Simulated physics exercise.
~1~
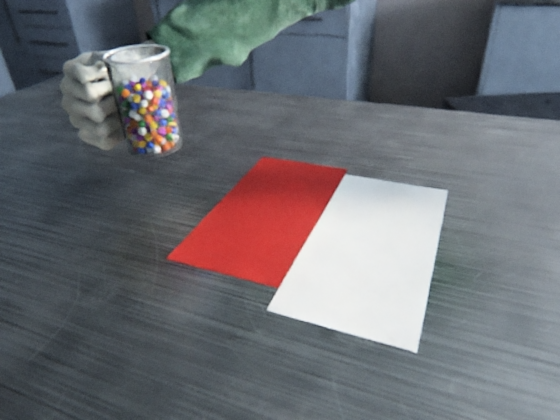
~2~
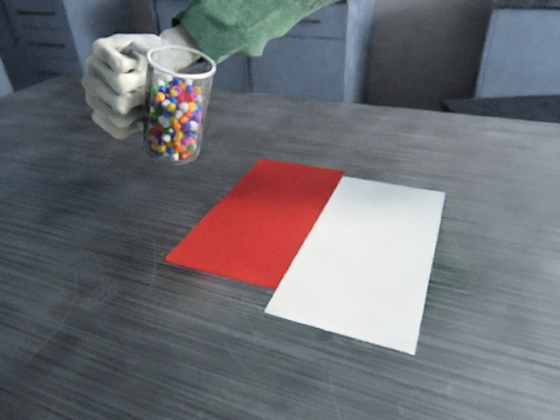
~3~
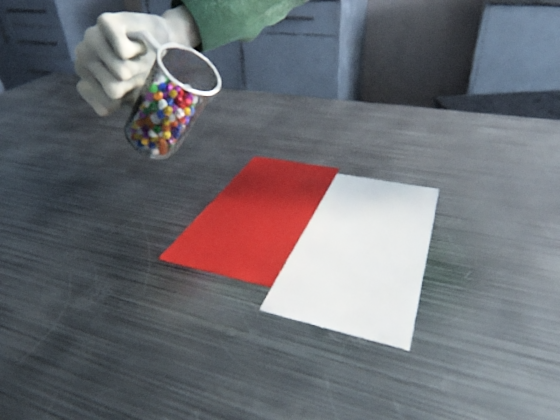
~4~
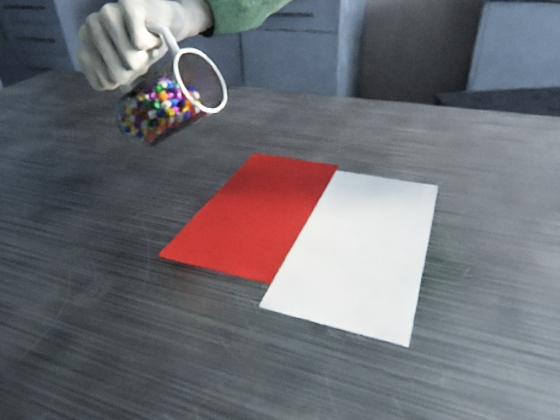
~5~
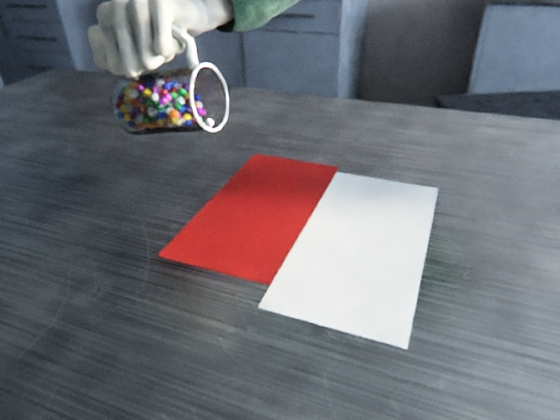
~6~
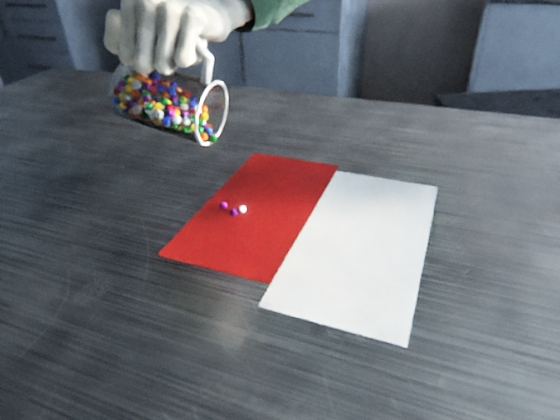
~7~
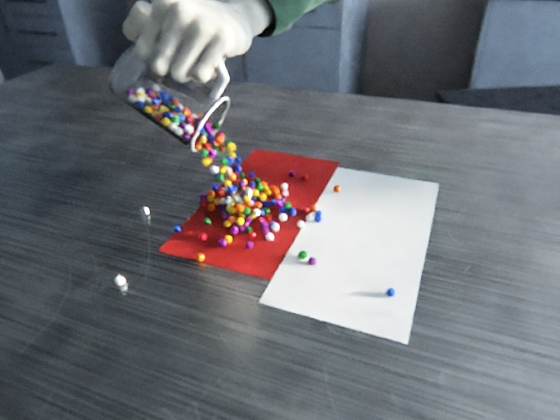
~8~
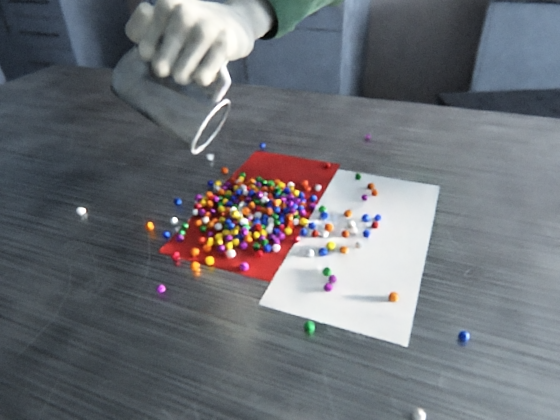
Gloved hand tipping a clear cup of colourful beads, spilling them mostly onto a red mat, some scattering onto white and table.
